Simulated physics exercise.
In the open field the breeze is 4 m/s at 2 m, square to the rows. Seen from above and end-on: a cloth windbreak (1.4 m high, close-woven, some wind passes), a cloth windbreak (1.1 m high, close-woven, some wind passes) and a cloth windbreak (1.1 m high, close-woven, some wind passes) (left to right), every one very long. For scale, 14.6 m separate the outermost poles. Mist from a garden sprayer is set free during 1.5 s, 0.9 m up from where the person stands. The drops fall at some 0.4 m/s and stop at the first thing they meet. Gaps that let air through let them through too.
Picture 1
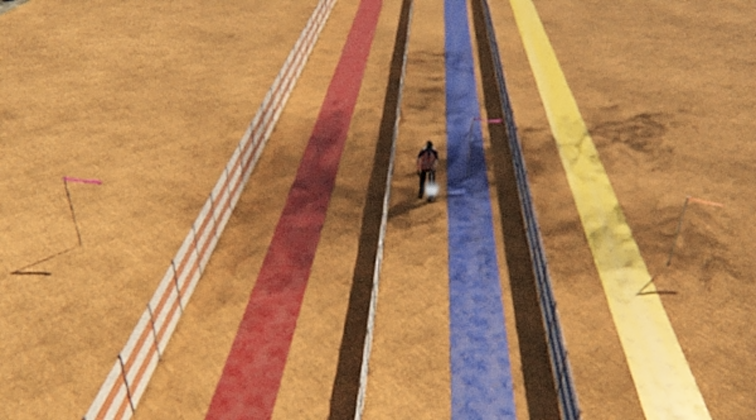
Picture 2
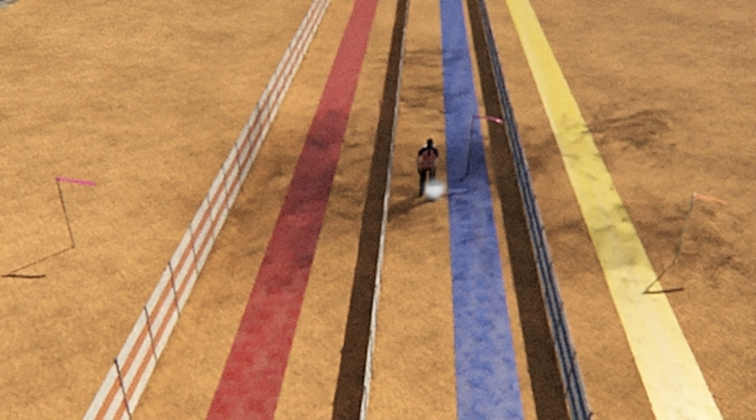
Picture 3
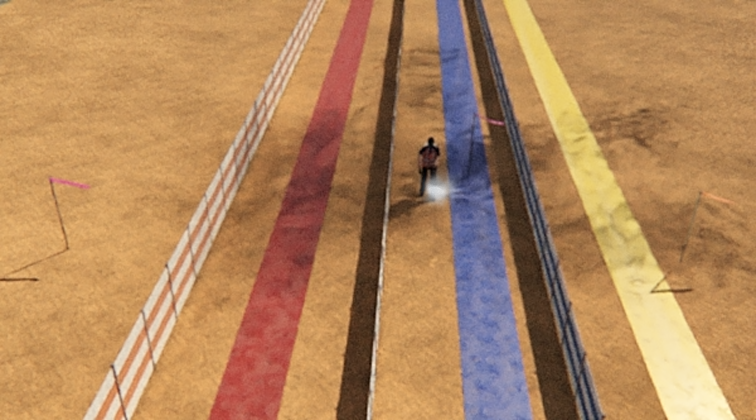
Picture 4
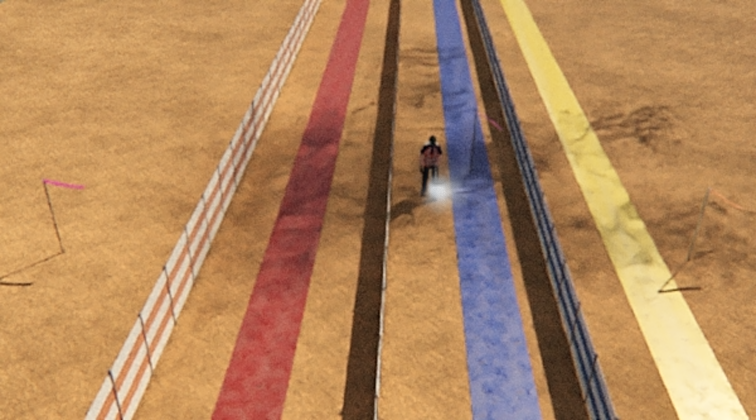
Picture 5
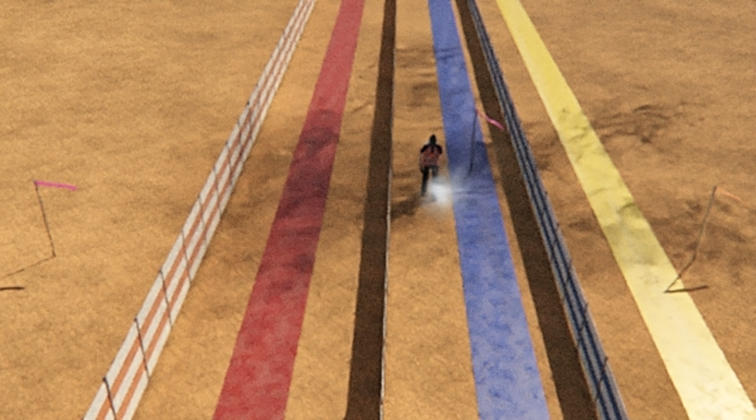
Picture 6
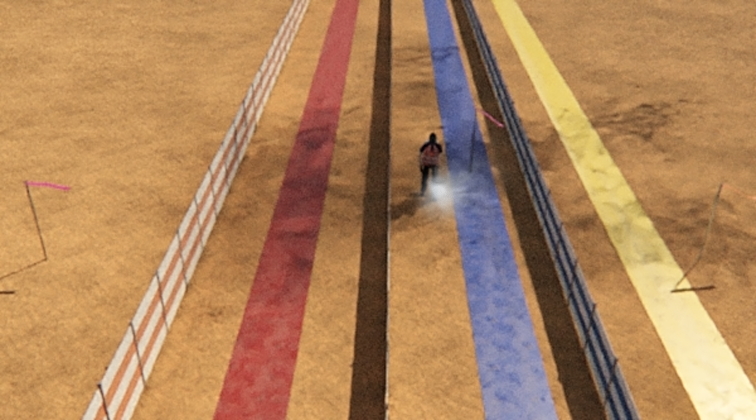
White mist spreading slightly to the right behind a small dark figure between long fences, beside a blue strip on sandy ground.
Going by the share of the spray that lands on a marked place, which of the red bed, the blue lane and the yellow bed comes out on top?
The blue one.
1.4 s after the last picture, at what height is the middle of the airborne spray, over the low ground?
Roughly 0.6 m up.
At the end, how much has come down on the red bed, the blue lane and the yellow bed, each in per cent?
About 0 % red, 20 % blue, 2 % yellow.
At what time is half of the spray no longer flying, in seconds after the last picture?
Near 2.6 s.
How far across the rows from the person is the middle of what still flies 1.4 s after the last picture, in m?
Roughly 0.5 m.
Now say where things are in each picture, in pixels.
The first picture shows the left ribbon ends at (101, 183), leaning 85 degrees to the right, the spray in the air spans x = 425 to 435 around y = 190 and it comes from (431, 187).
The second picture shows the right ribbon ends at (728, 204), leaning 75 degrees to the right, the spray in the air spans x = 425 to 440 around y = 190, the blue one passes (475, 251), the yellow one passes (623, 258) and the red one passes (294, 242).
The third picture shows the inner ribbon ends at (504, 124), leaning 70 degrees to the right, the spray in the air spans x = 430 to 450 around y = 190 and the top of the right cloth windbreak crosses (536, 183).
The fourth picture shows the left ribbon ends at (84, 188), leaning 80 degrees to the right, the spray in the air spans x = 430 to 460 around y = 190, the blue one passes (474, 198), the yellow one passes (609, 203) and the red one passes (307, 193).
The fifth picture shows the right ribbon ends at (747, 206), leaning 60 degrees to the right and the spray in the air spans x = 430 to 470 around y = 190.
The sixth picture shows the inner ribbon ends at (504, 127), leaning 60 degrees to the right, the spray in the air spans x = 425 to 480 around y = 190 and the top of the right cloth windbreak crosses (545, 180).
Then, 1.4 s after the last picture, 5 % lies on the blue lane, 0 % on the yellow bed and 0 % on the red bed; 22 % has touched down or left; the middle of what still flies is 0.6 m above the low ground, near (460, 197).
Then, 2.9 s after the last picture, 15 % lies on the blue lane, 0 % on the yellow bed and 0 % on the red bed; 57 % has touched down or left; the middle of what still flies is 0.7 m above the low ground, near (509, 193).
Then, 6.9 s after the last picture, 22 % lies on the blue lane, 2 % on the yellow bed and 0 % on the red bed; 87 % has touched down or left.
Then, 18.9 s after the last picture, 22 % lies on the blue lane, 2 % on the yellow bed and 0 % on the red bed; 100 % has touched down or left.
Then, 43.9 s after the last picture, 22 % lies on the blue lane, 2 % on the yellow bed and 0 % on the red bed; 100 % has touched down or left.
